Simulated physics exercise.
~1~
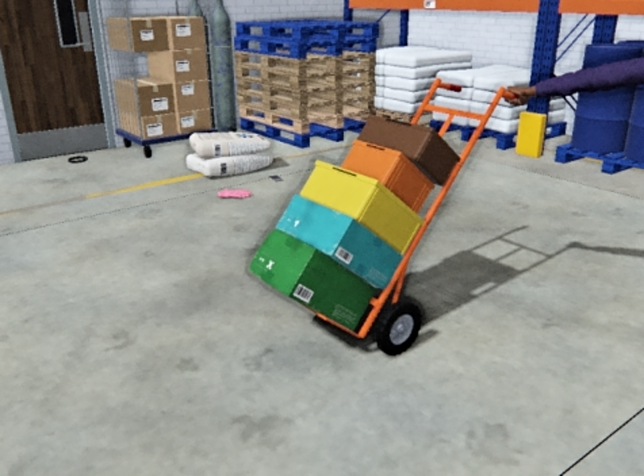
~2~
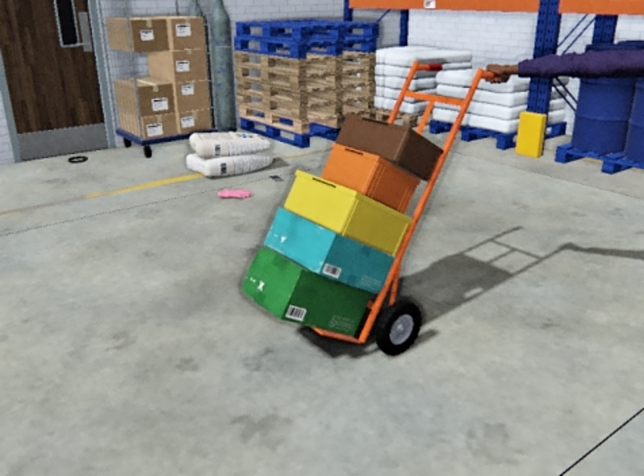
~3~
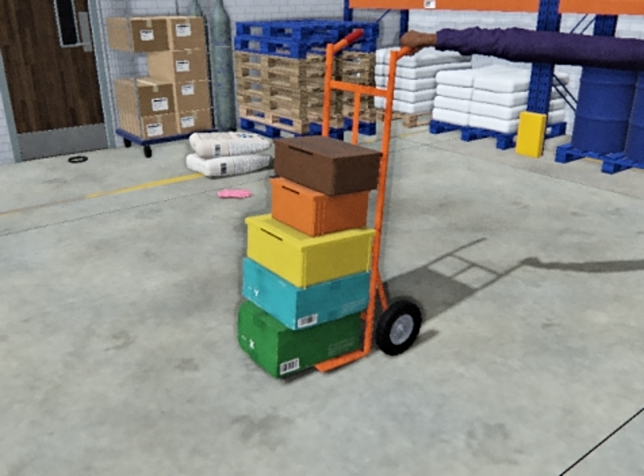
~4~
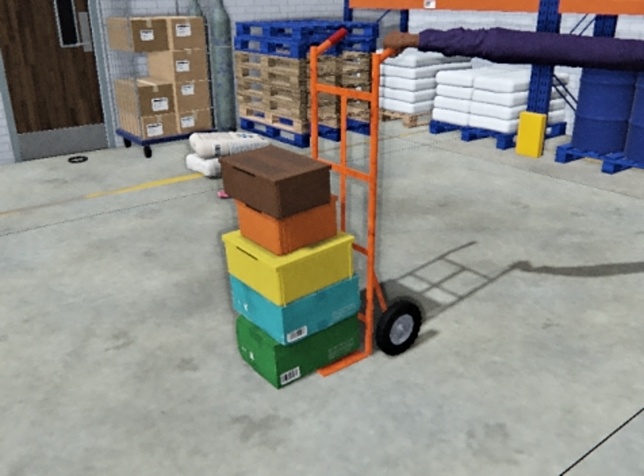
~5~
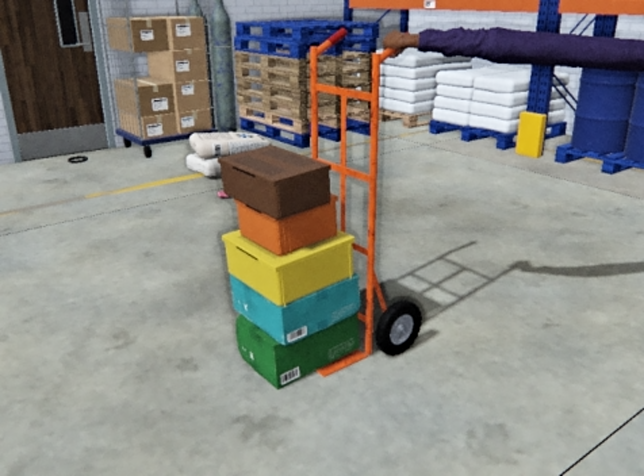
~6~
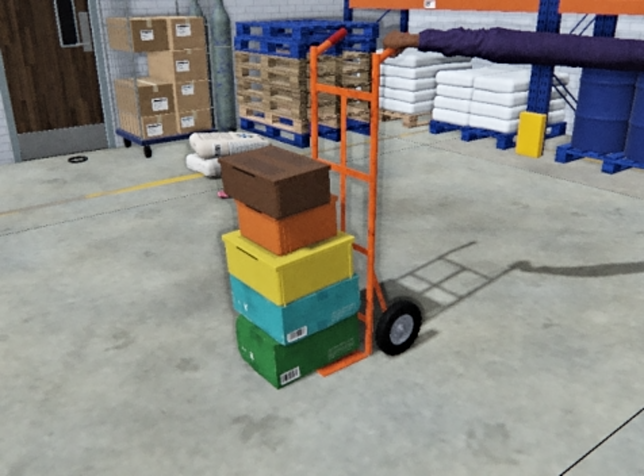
An orange hand truck stacked with five coloured containers leans back on its black wheels in a warehouse, seen from slightly above by a still camera. Green is at the bottom, then turquoise, yellow, orange and brown, with pallets and white sacks behind. A hand on a dark-sleeved arm reaches in from the right and swings the handle up and leftward. As the truck comes upright, the upper containers slide away from its frame. The plate settles on the floor, and the hand holds everything still, the stack standing but leaning left, its brown top shifted furthest out.
